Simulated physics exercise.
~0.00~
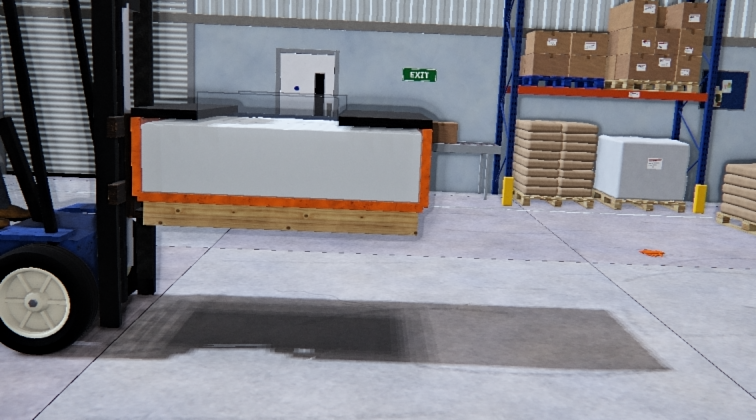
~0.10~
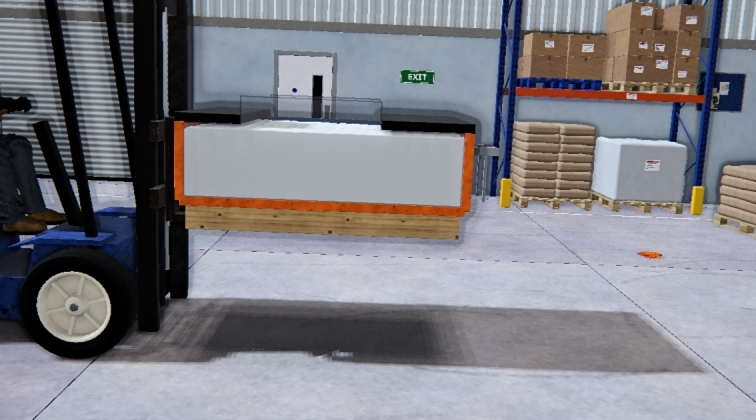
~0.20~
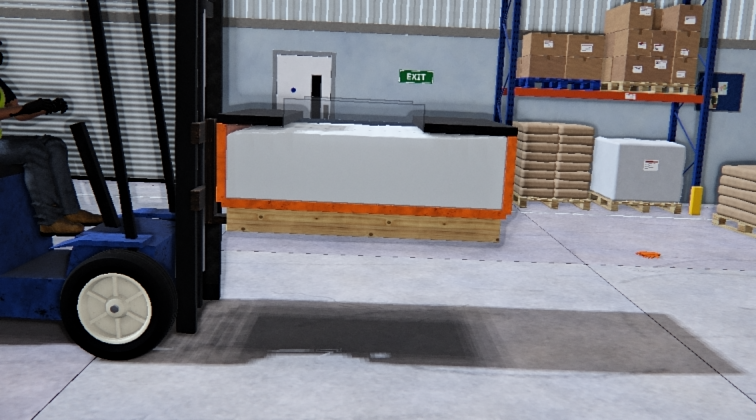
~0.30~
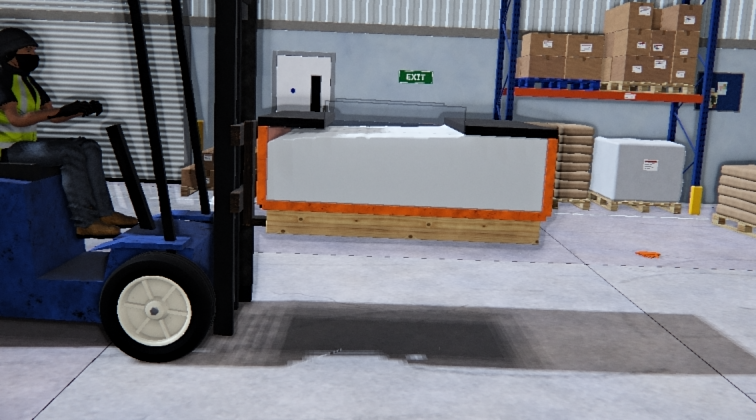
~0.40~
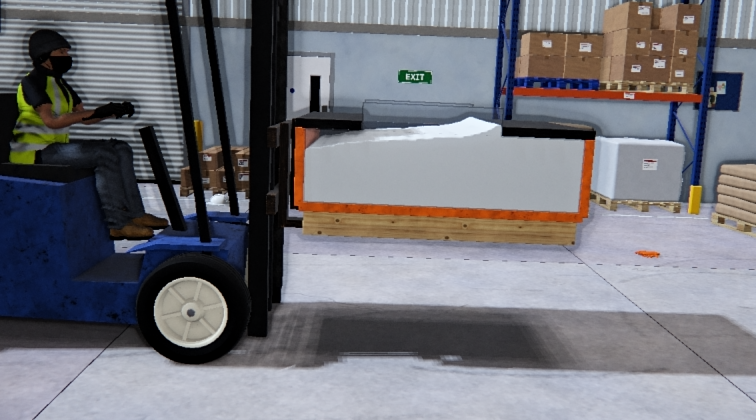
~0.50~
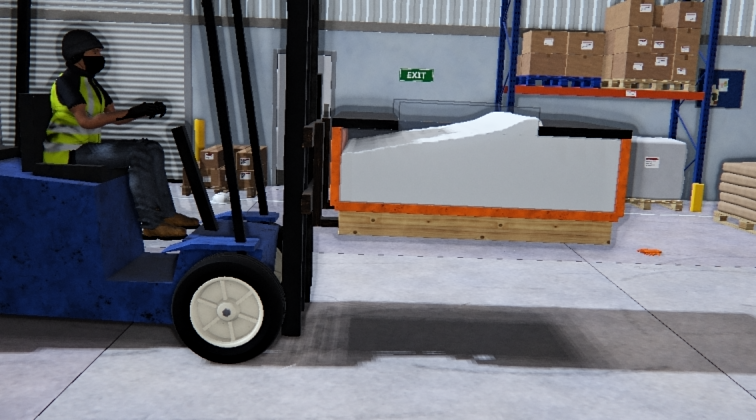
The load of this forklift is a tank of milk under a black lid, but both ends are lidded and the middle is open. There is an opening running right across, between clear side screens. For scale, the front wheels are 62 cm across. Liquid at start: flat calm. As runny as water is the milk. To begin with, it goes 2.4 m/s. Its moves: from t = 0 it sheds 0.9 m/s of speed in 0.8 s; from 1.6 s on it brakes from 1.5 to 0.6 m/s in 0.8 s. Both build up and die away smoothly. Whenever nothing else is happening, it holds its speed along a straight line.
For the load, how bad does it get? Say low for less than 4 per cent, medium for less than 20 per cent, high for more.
Low.
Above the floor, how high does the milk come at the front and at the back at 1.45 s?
Approx. 34 cm front, approx. 38 cm back.
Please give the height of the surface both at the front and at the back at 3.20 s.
Close to 32 cm in front, close to 40 cm behind.
By 1.45 s the surface stands 38 cm at the back and 35 cm at the front; 1 per cent has gone, over the front.
By 2.30 s the surface stands 23 cm at the back and 37 cm at the front; 4 per cent has gone, over the front.
By 3.20 s the surface stands 39 cm at the back and 31 cm at the front; 2 per cent has gone, over the front.
By 5.28 s 2 per cent has gone, over the front, 11 of 610 litres.
